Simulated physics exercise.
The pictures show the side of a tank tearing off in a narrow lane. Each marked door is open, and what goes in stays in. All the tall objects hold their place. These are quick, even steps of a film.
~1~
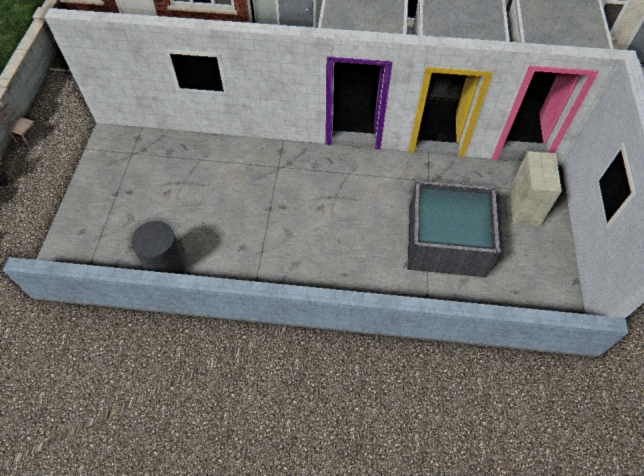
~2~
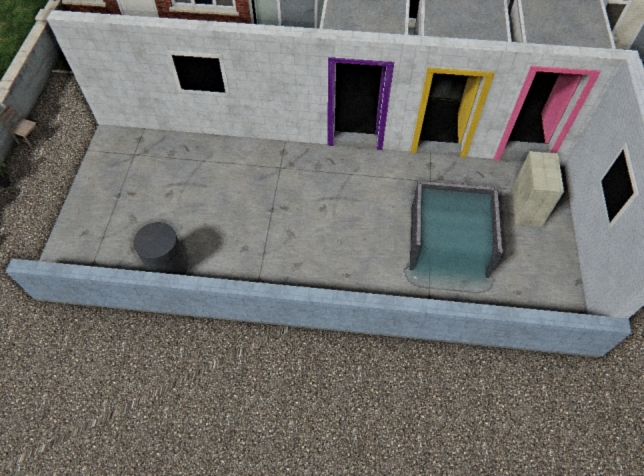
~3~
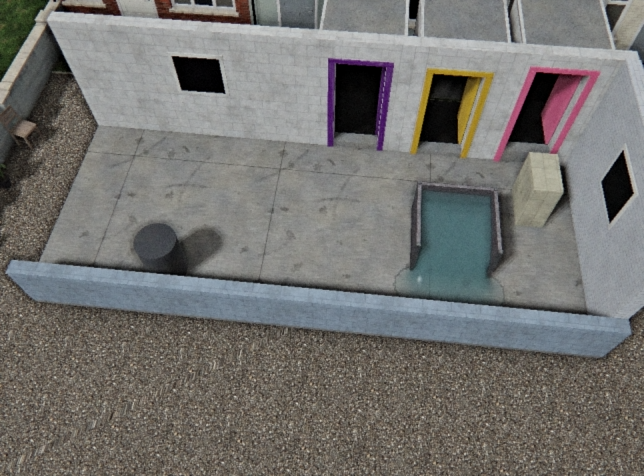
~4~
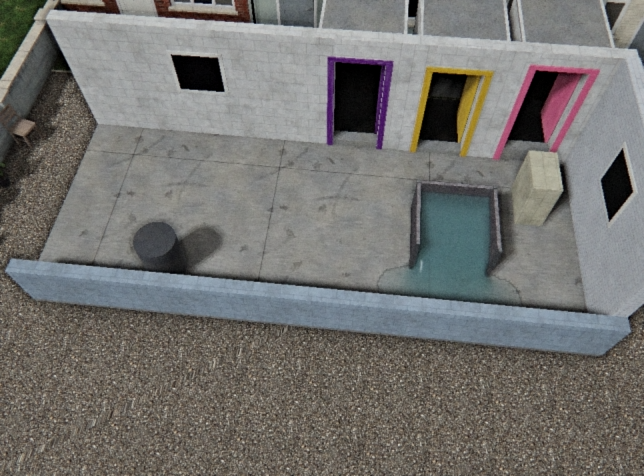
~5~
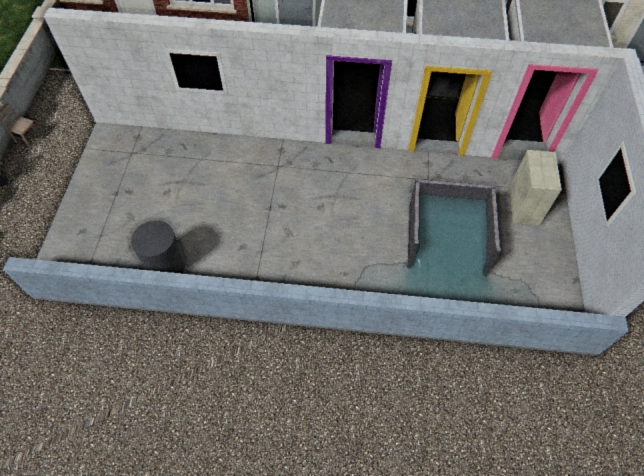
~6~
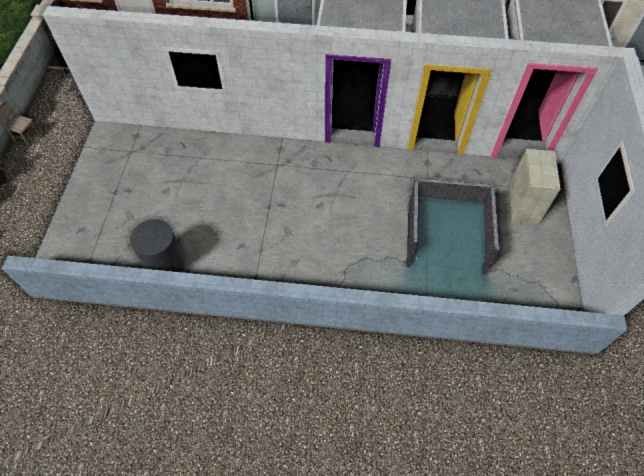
A walled yard of grey paving, edged by brown gravel, is seen from high above with barely any shift in view. A pale back wall holds purple, yellow and pink doorways, with a dark cylinder at left, and a dark-sided tank of teal water beside a cream block at right. The tank's near side gives way, and water pours out toward the low blue wall, spreading left and right.
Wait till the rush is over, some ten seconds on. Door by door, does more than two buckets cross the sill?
One by one: The pink door holds within the limit; the yellow door holds within the limit; the purple door holds within the limit.
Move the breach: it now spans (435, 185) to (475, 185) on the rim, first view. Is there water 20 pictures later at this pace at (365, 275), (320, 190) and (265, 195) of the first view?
In that order: Free of water, under water, covered.
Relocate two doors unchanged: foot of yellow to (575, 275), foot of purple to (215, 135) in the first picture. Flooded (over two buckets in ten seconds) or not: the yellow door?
Yellow floods.
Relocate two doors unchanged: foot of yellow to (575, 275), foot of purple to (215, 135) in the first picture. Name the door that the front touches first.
First comes the yellow door.
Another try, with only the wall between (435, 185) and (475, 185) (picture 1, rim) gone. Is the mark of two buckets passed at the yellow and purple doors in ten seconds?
Yellow door floods; purple door is under.
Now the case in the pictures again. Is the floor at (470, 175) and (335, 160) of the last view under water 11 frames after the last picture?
As listed: Clear, not flooded.
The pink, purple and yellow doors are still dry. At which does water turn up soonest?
The door marked pink.
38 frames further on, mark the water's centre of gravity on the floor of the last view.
At about (383, 221).
A moment on, water covers 20 % of the floor; the pink door not reached, the yellow door not reached, the purple door not reached.
Next, water covers 40 % of the floor; the pink door not reached, the yellow door not reached, the purple door not reached.
Then, water covers 65 % of the floor; the pink door wet at the sill, nothing in, the yellow door wet at the sill, nothing in, the purple door not reached.
Later, water covers 80 % of the floor; the pink door wet at the sill, nothing in, the yellow door wet at the sill, nothing in, the purple door wet at the sill, nothing in.
In the end, water covers 85 % of the floor; the pink door wet at the sill, nothing in, the yellow door wet at the sill, nothing in, the purple door wet at the sill, nothing in.
